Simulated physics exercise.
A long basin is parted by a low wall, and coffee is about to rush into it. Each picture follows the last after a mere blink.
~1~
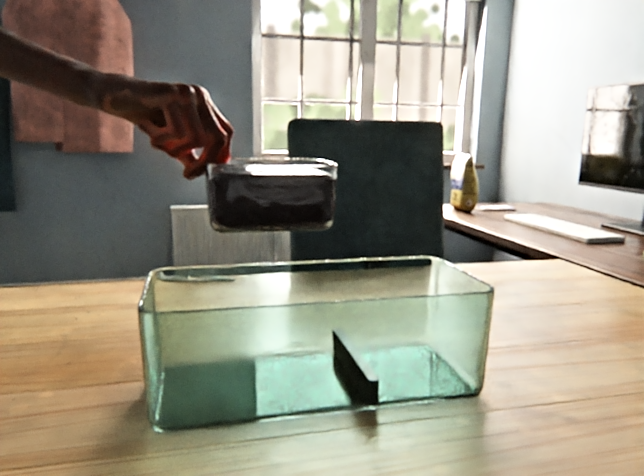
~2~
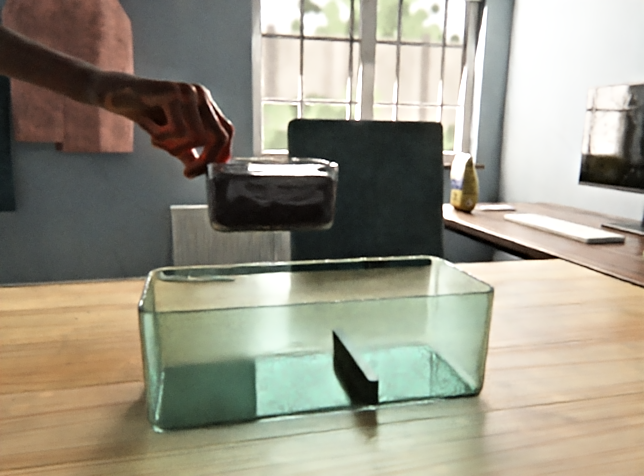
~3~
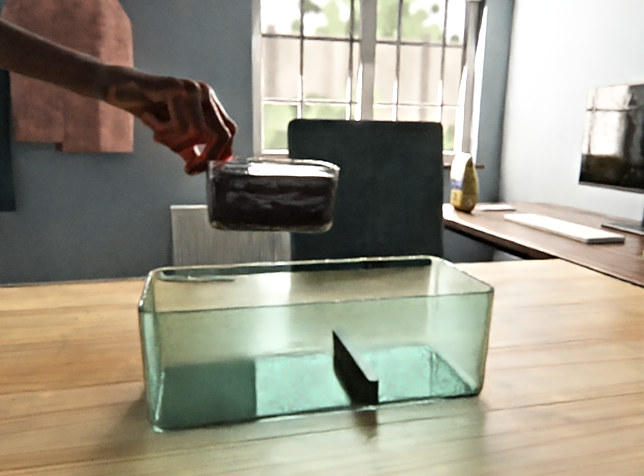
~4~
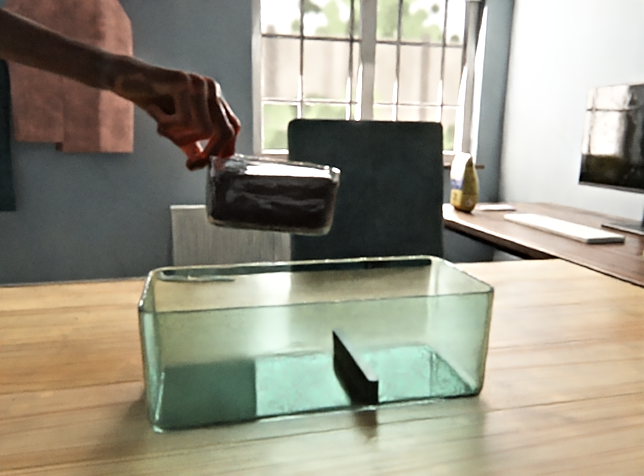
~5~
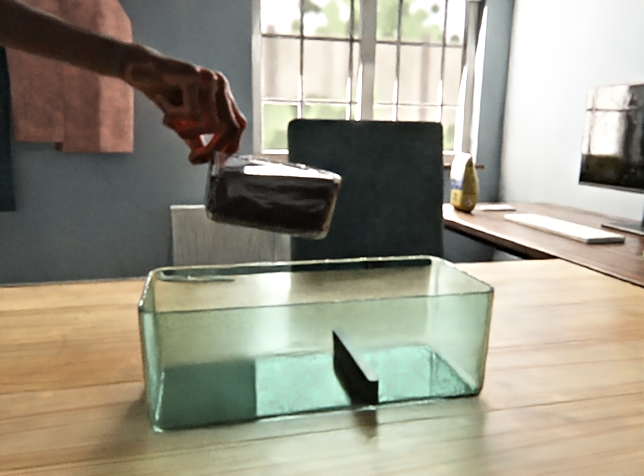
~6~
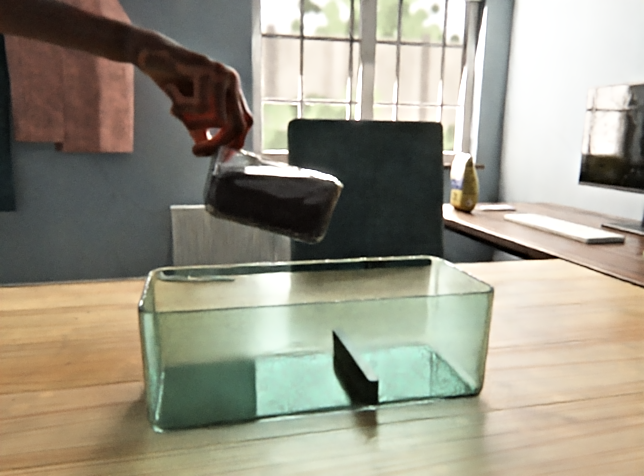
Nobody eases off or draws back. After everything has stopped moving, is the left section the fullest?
No, the right one is.
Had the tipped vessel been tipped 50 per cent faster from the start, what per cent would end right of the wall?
About 55 per cent.
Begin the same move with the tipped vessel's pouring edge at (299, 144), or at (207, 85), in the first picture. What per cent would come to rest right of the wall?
50 % and 20 %.
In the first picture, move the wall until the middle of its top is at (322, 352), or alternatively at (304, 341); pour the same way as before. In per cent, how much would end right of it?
Around 80 per cent for the first, around 95 per cent for the second.
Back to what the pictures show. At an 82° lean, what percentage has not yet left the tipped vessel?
About 30 %.
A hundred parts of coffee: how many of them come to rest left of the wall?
Some 35 parts in a hundred.
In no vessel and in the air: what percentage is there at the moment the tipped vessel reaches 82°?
Around 35 in a hundred.
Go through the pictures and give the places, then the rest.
It leans 0°; its right rim is at (326, 164); the coffee meets the walls at (209, 171) and (323, 172); the long basin's rim runs from (145, 290) to (464, 273); the wall's top is at (353, 352), in the first frame.
It leans 1°; its right rim is at (327, 165); the coffee meets the walls at (209, 172) and (323, 172), in the second frame.
It leans 3°; its right rim is at (327, 167); the coffee meets the walls at (209, 172) and (324, 173), in the third frame.
It leans 7°; its right rim is at (329, 171); the coffee meets the walls at (211, 171) and (325, 174), in the fourth frame.
It leans 11°; its right rim is at (330, 176); the coffee meets the walls at (212, 170) and (327, 174), in the fifth frame.
It leans 17°; its right rim is at (331, 183); the coffee meets the walls at (212, 172) and (329, 176), in the sixth frame.
A moment on, the tilt is 82° and 30 per cent is still to pour, 2 is left of the wall and 35 right of it.
Next, the tilt is 111° and 4 per cent is still to pour, 24 is left of the wall and 68 right of it.
Then the tilt is 112° and 0 per cent is still to pour, 33 is left of the wall and 66 right of it.
Later the tilt is 112° and 0 per cent is still to pour, 35 is left of the wall and 64 right of it.
Finally, 35 per cent lies left of the wall, 64 right of it and 1 outside.
